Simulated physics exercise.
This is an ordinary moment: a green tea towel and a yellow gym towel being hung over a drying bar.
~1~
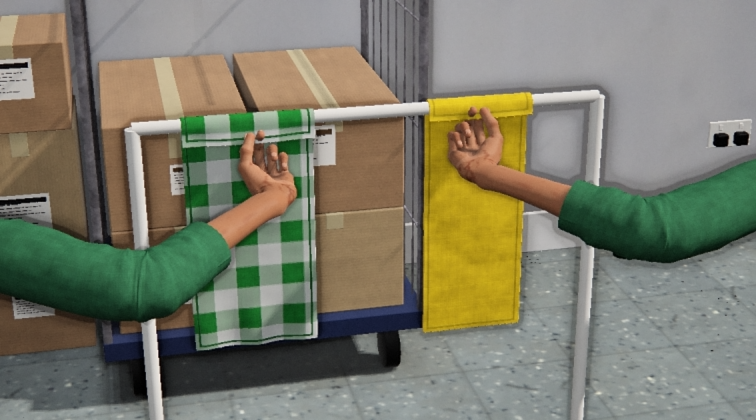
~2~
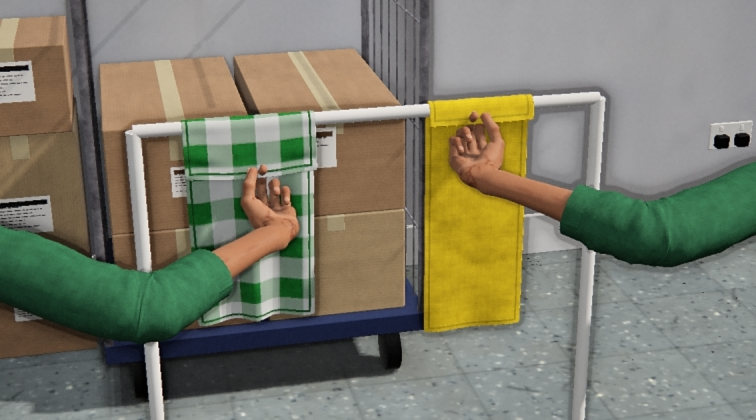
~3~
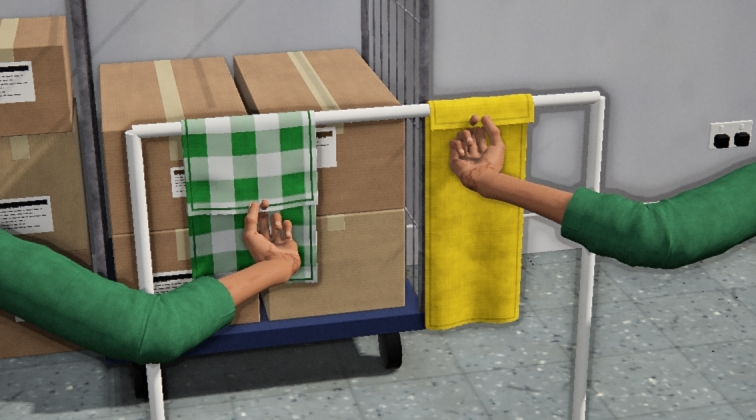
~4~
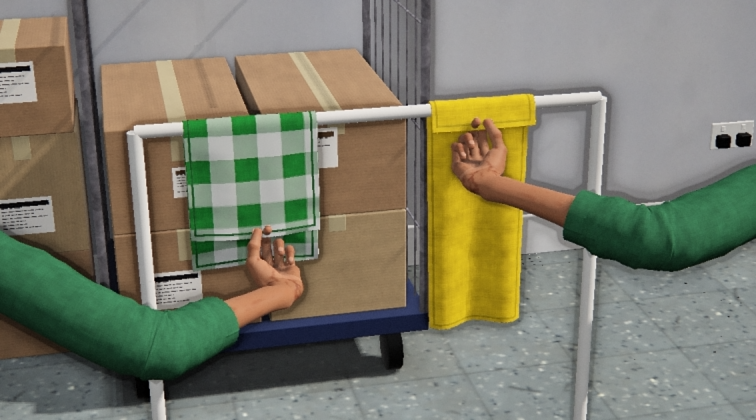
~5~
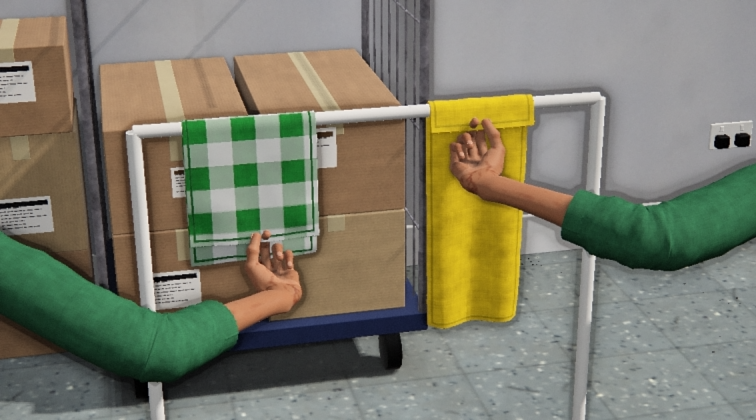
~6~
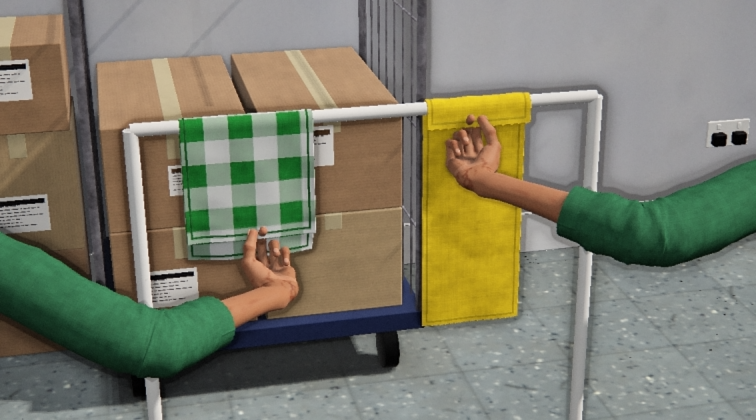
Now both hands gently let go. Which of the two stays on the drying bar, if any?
The green tea towel is going to hold fast, the yellow gym towel is going to lose its hold.
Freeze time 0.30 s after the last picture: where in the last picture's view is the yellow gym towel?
Position then: Approx. (470, 285).
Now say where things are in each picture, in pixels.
Tea towel front hem (293, 133), back hem (297, 334); gym towel front hem (456, 113), back hem (448, 324), in the first frame.
Tea towel front hem (295, 166); gym towel front hem (457, 118), in the second frame.
Tea towel front hem (296, 200); gym towel front hem (457, 121), in the third frame.
Tea towel front hem (299, 226); gym towel front hem (459, 124), in the fourth frame.
Tea towel front hem (298, 231); gym towel front hem (457, 124), in the fifth frame.
Tea towel front hem (294, 228), back hem (293, 247), front almost as long as the back; gym towel front hem (454, 122), back hem (447, 318), front far shorter than the back, in the sixth frame.
Then, 0.30 s after the last picture, tea towel still hanging; gym towel clear of the rail and dropping near (470, 285).
Then, 0.60 s after the last picture, tea towel still hanging; gym towel in a heap on the floor.
At rest, tea towel still hanging; gym towel in a heap on the floor. The green tea towel keeps its place and the yellow gym towel slides off.
